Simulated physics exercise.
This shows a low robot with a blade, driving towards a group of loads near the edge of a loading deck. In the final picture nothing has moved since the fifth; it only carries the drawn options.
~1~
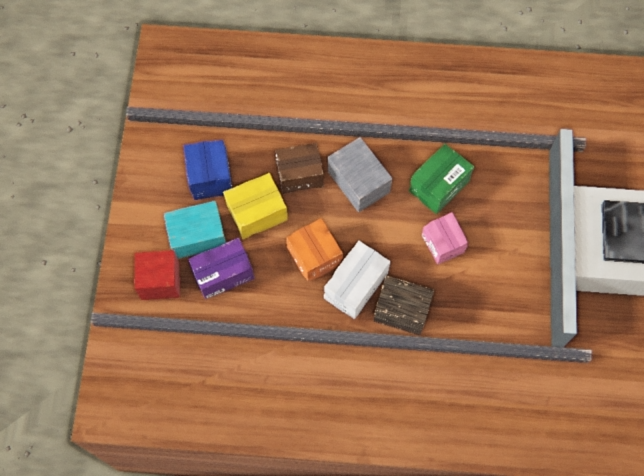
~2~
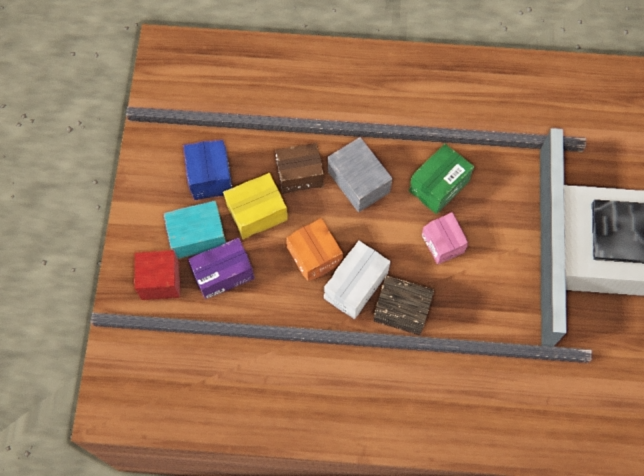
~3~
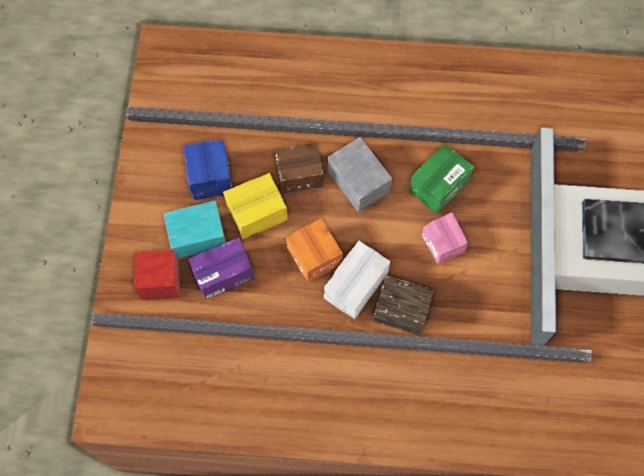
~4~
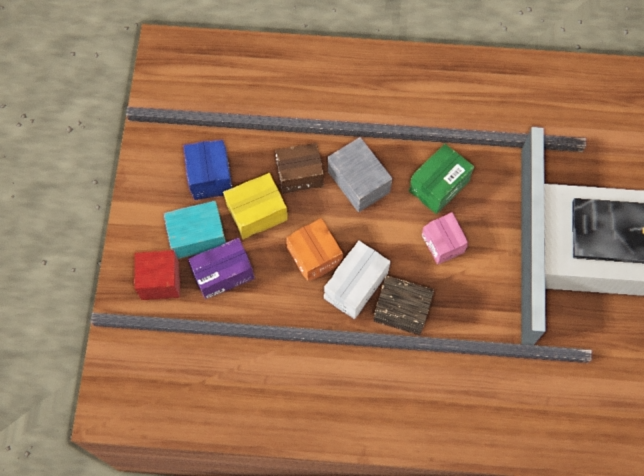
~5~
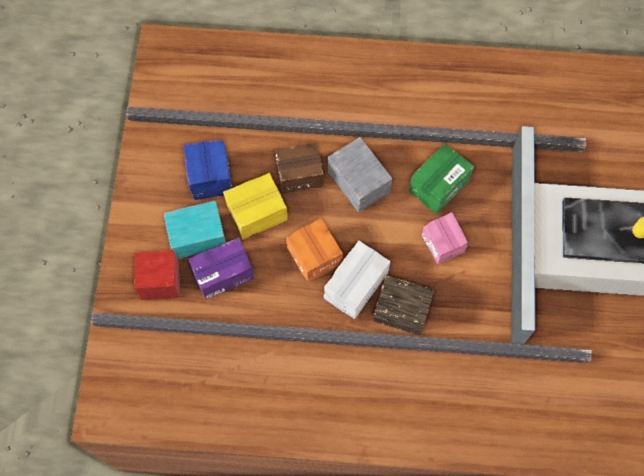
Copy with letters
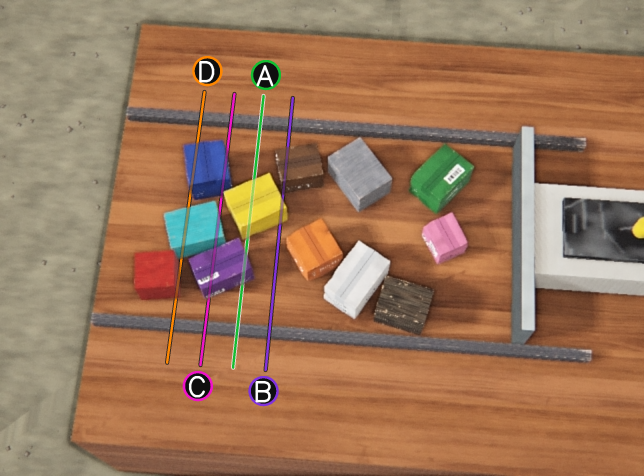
A low robot with a wide grey blade crept slowly left across the wooden deck between two metal rails, while the scattered group of colourful boxes in front of it stayed still and untouched.
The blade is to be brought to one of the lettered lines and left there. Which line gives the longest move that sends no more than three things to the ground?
Line C.
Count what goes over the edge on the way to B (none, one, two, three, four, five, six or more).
By then, none.
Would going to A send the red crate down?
By then, no.
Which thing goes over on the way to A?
The blue parcel goes over.
On the copy, A at (249, 224); B at (280, 226); C at (218, 222); D at (187, 220).
On C. First, robot (489, 221); black crate (378, 311); grey crate (345, 174).
Then, robot (379, 214); blue parcel (165, 166); red crate (153, 285).
Finally, robot (291, 207); blue parcel over the edge; red crate over the edge; three fallen.
By contrast, A is within the limit but short; B is within the limit but short; D drops six.
